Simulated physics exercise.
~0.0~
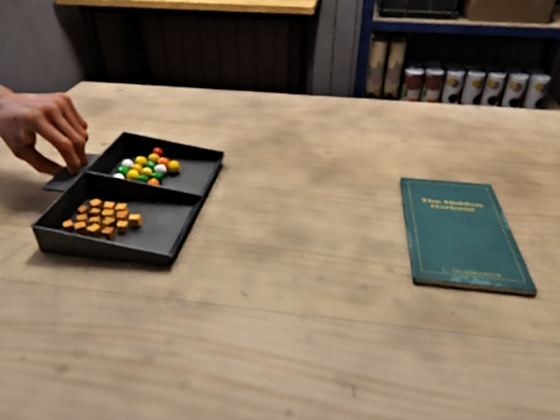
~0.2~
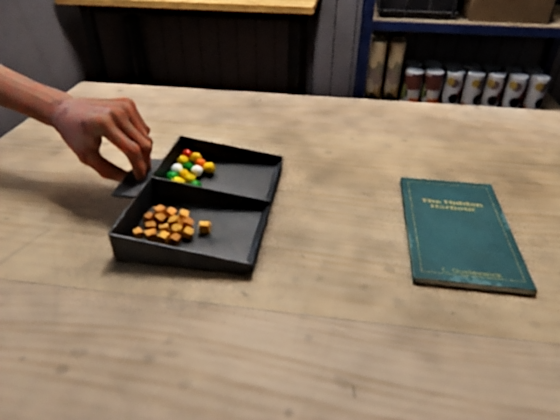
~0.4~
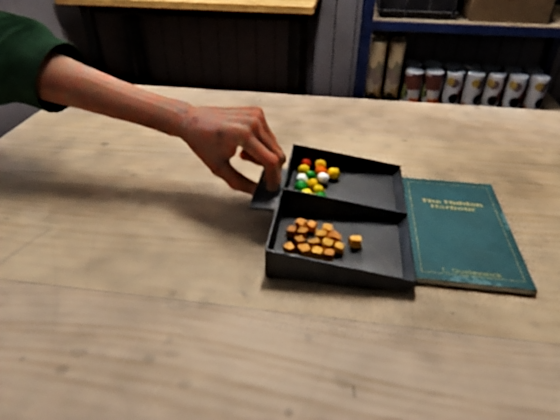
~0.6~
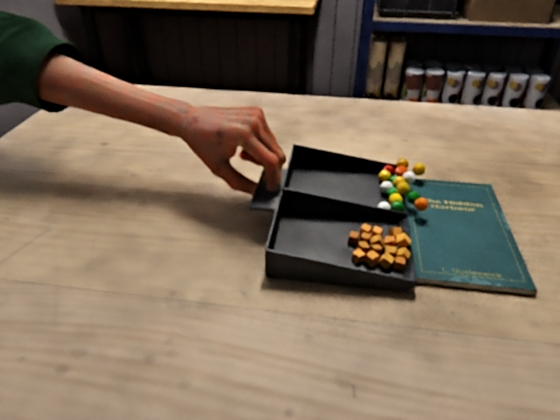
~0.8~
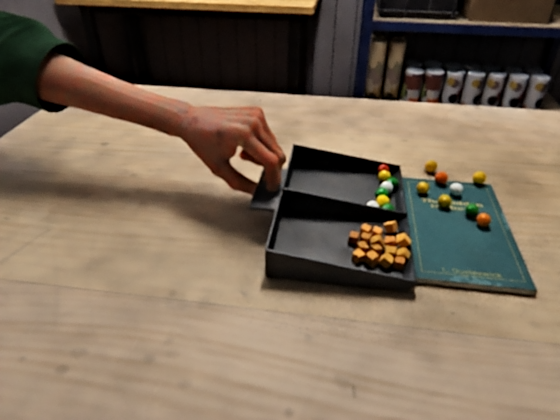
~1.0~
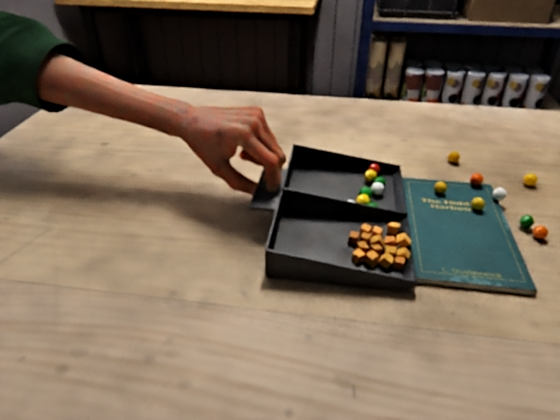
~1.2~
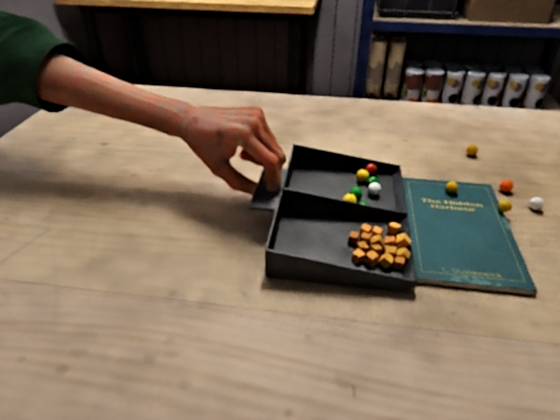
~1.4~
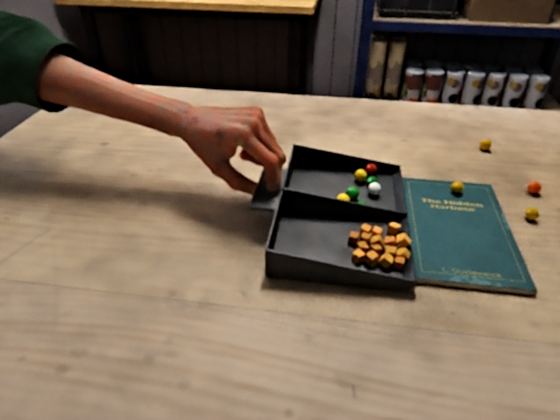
A divided black tray holding colourful balls and small orange-brown cubes is pushed right by a hand until it stops against a thin green book; the cubes slide to the front rim and stay inside, while several balls spill over and roll across the book and table.
